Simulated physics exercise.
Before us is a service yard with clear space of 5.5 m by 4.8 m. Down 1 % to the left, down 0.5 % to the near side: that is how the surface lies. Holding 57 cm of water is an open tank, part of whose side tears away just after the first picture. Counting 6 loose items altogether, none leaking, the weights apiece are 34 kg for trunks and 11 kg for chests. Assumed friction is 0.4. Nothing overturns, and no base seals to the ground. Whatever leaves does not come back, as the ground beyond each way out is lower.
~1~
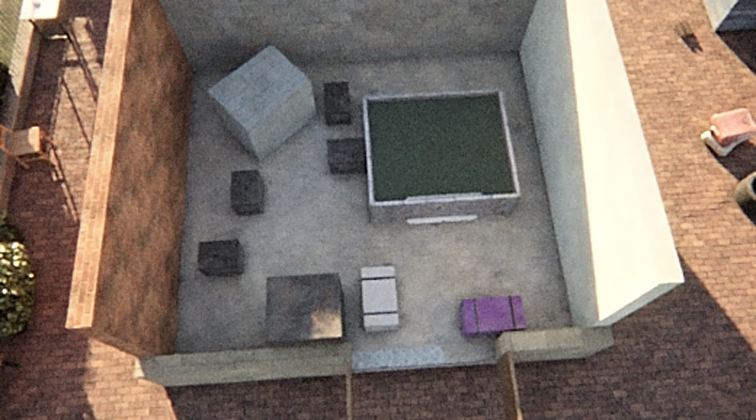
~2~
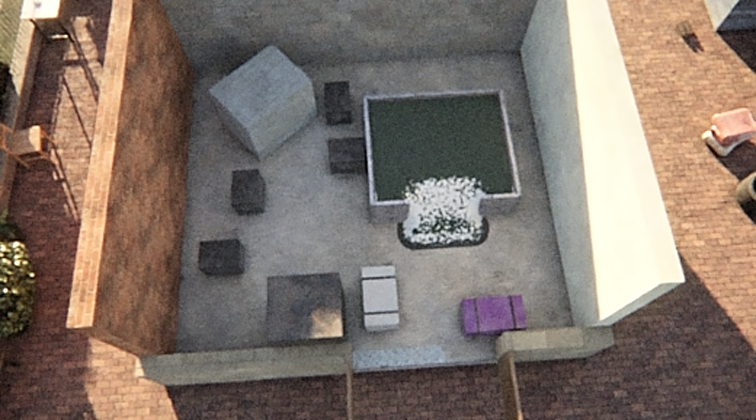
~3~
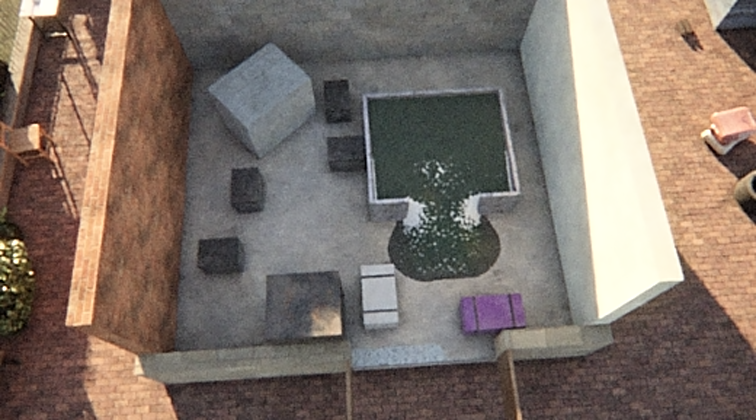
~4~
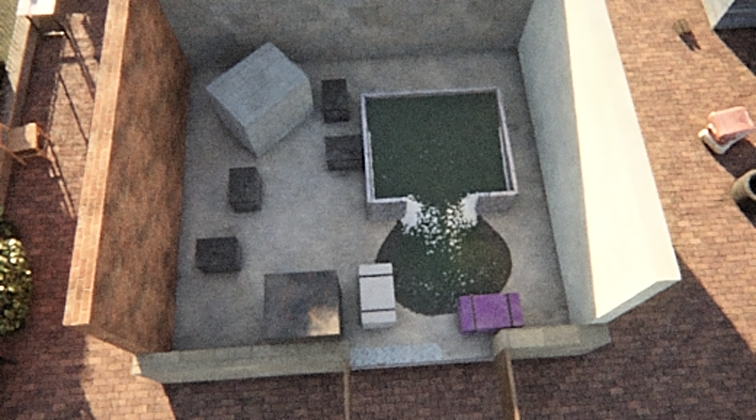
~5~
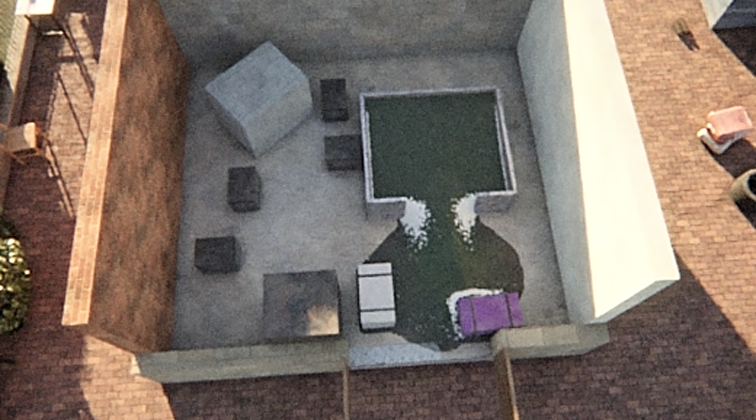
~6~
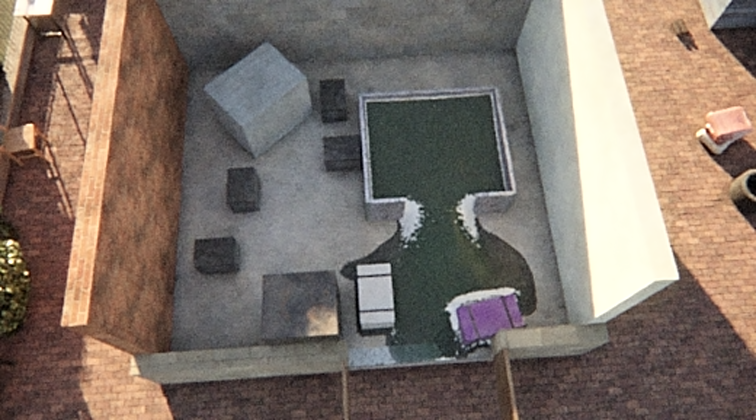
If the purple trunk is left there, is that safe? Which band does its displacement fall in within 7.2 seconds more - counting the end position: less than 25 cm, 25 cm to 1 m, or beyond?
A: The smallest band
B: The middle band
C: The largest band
C.
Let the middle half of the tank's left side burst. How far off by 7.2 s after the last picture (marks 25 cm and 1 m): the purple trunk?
Outcome for the purple trunk: No real movement.
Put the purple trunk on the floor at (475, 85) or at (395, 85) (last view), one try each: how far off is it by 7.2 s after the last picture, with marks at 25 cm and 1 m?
I'd say it does not really move on the first try and it does not really move on the second.
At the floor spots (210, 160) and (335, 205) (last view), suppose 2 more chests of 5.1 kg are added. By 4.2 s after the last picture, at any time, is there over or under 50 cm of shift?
One by one: Within it, then within it.
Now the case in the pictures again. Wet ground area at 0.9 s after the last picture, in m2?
About 9.0 m2 is covered.
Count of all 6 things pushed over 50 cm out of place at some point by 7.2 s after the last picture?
By my tally, 1.
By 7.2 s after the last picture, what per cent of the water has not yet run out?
Remaining: Approx. 38 per cent.
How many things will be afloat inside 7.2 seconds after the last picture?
The count is 0.
Then, 0.9 s after the last picture the purple trunk is near (489, 316), 0.1 m from its start, aground; 0 of 6 are out; 0 afloat.
Then, 2.8 s after the last picture the purple trunk has gone out; 1 of 6 are out; 0 afloat.
Then, 4.8 s after the last picture the purple trunk has gone out; 1 of 6 are out; 0 afloat.
Then, 7.2 s after the last picture the purple trunk has gone out; 1 of 6 are out; 0 afloat.
